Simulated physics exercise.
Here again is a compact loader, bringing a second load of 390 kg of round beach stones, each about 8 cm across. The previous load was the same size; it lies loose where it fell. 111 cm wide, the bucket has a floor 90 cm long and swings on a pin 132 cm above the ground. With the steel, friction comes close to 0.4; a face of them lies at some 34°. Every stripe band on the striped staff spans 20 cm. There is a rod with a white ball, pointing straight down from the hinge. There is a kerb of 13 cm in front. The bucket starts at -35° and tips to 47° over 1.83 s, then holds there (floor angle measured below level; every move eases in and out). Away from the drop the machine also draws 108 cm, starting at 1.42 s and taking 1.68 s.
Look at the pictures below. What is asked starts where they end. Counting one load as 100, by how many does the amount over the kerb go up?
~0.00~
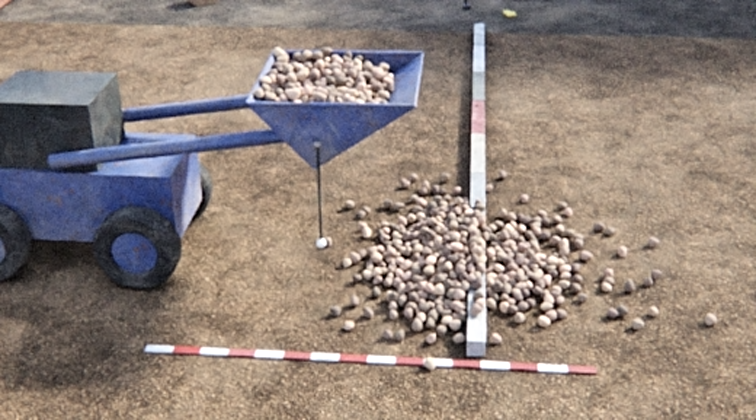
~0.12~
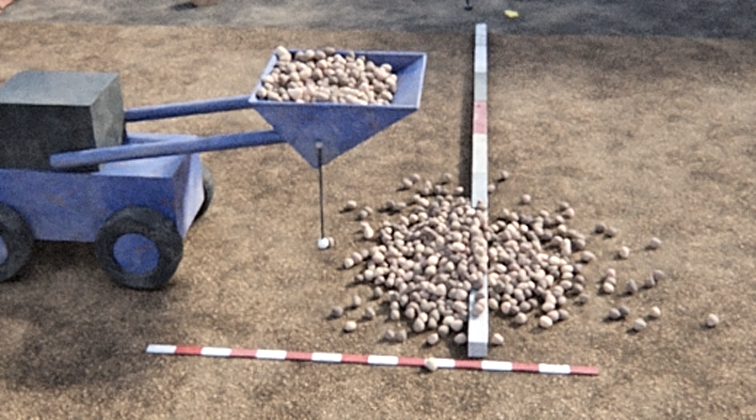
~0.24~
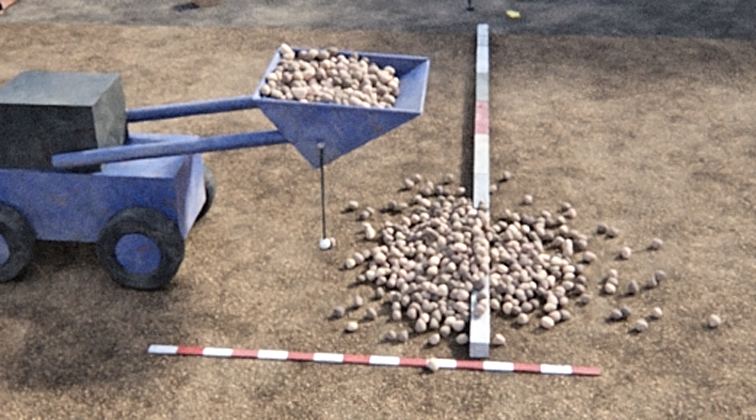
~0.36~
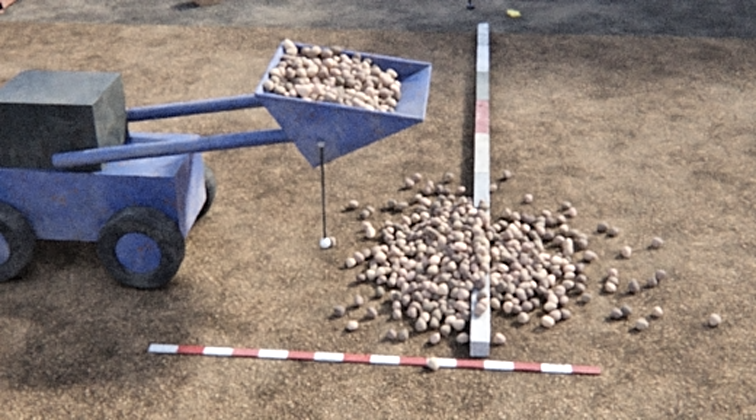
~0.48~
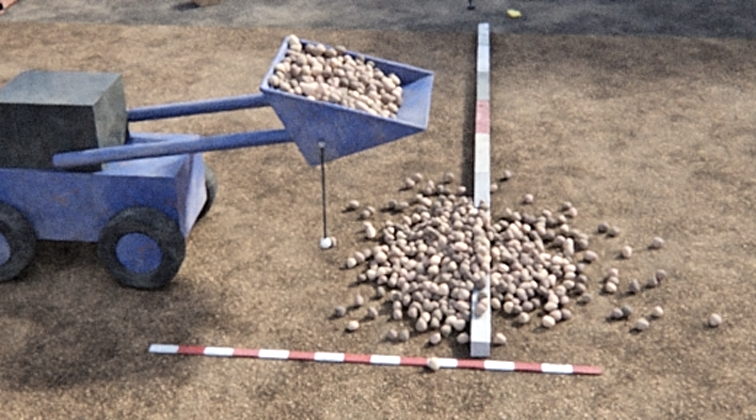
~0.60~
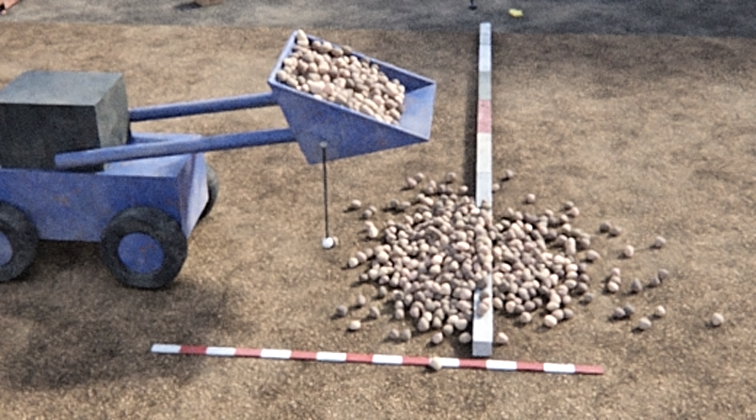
By about 10 out of 100.
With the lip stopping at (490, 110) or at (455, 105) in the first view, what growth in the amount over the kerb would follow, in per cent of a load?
I'd expect near 70 per cent first and near 40 per cent next.
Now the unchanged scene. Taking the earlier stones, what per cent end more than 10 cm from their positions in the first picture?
The answer is about 15 per cent.
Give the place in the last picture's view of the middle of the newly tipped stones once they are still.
Centre at roughly (418, 249).
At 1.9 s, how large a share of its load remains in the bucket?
0 %.
After 1.4 s the floor is at 34°; in per cent of one load, 85 in the bucket, 88 on this side of the kerb, 28 over the kerb; the foremost stones are at (657, 285).
After 1.9 s the floor is at 47°; in per cent of one load, 2 in the bucket, 167 on this side of the kerb, 32 over the kerb; the foremost stones are at (657, 285).
After 3.5 s the floor is at 47°; in per cent of one load, 0 in the bucket, 163 on this side of the kerb, 38 over the kerb; the foremost stones are at (657, 285).
After 6.2 s the floor is at 47°; in per cent of one load, 0 in the bucket, 163 on this side of the kerb, 38 over the kerb; the foremost stones are at (657, 285). Net gain over the kerb, 10.
